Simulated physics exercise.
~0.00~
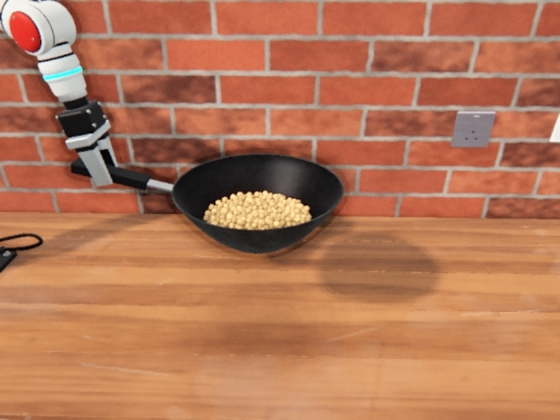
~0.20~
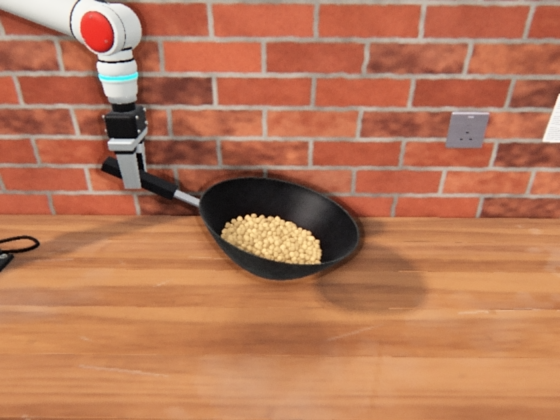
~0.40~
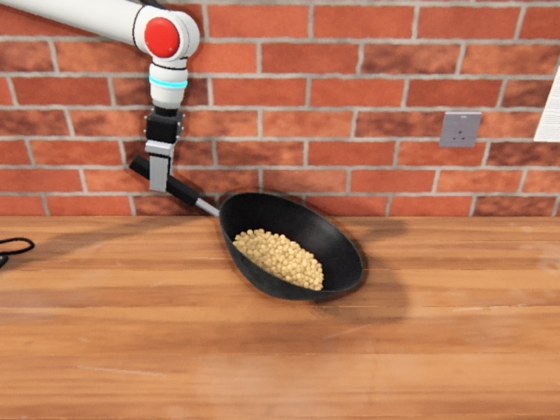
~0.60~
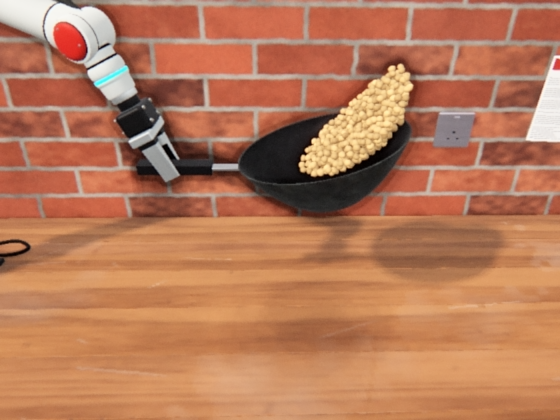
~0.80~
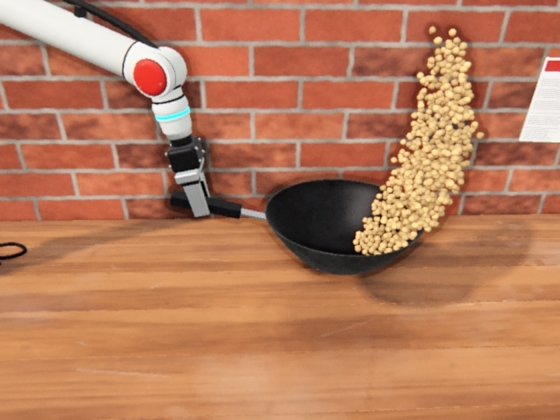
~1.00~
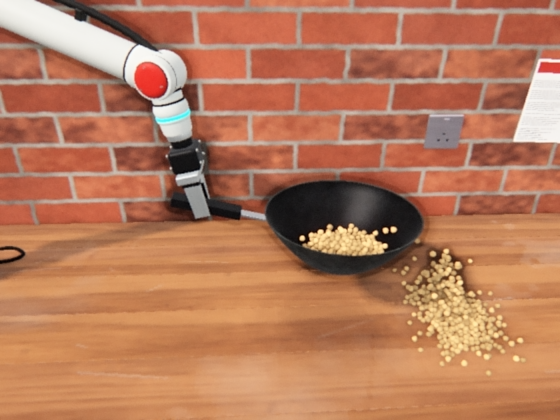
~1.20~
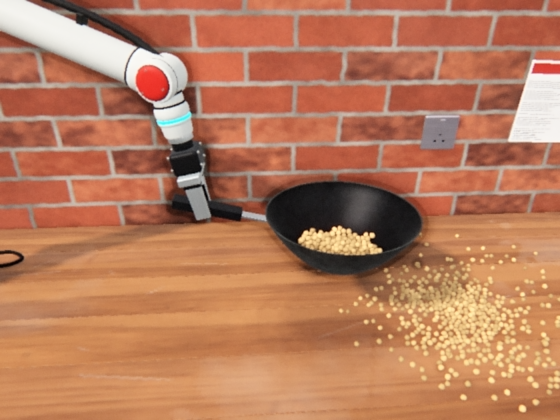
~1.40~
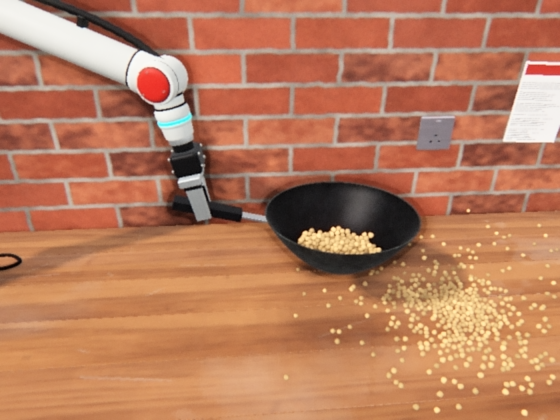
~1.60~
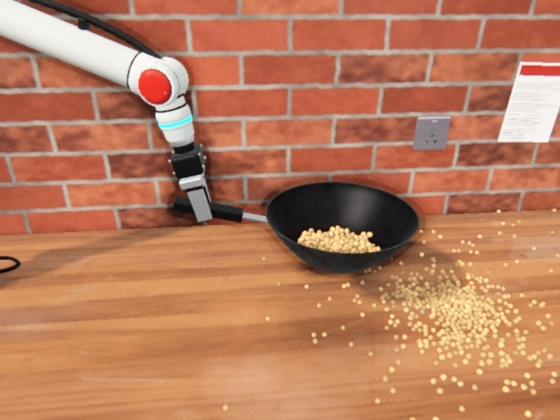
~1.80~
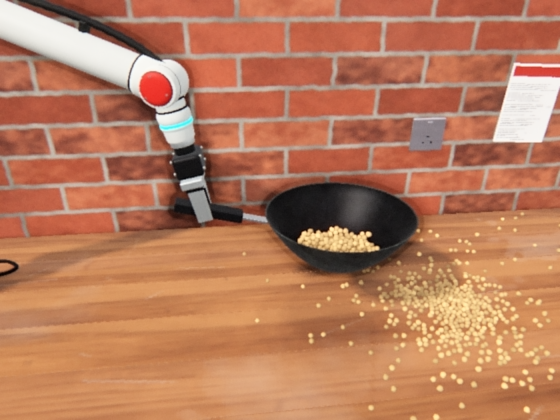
A robot arm tosses chickpeas from a black wok, spilling many across the wooden table.
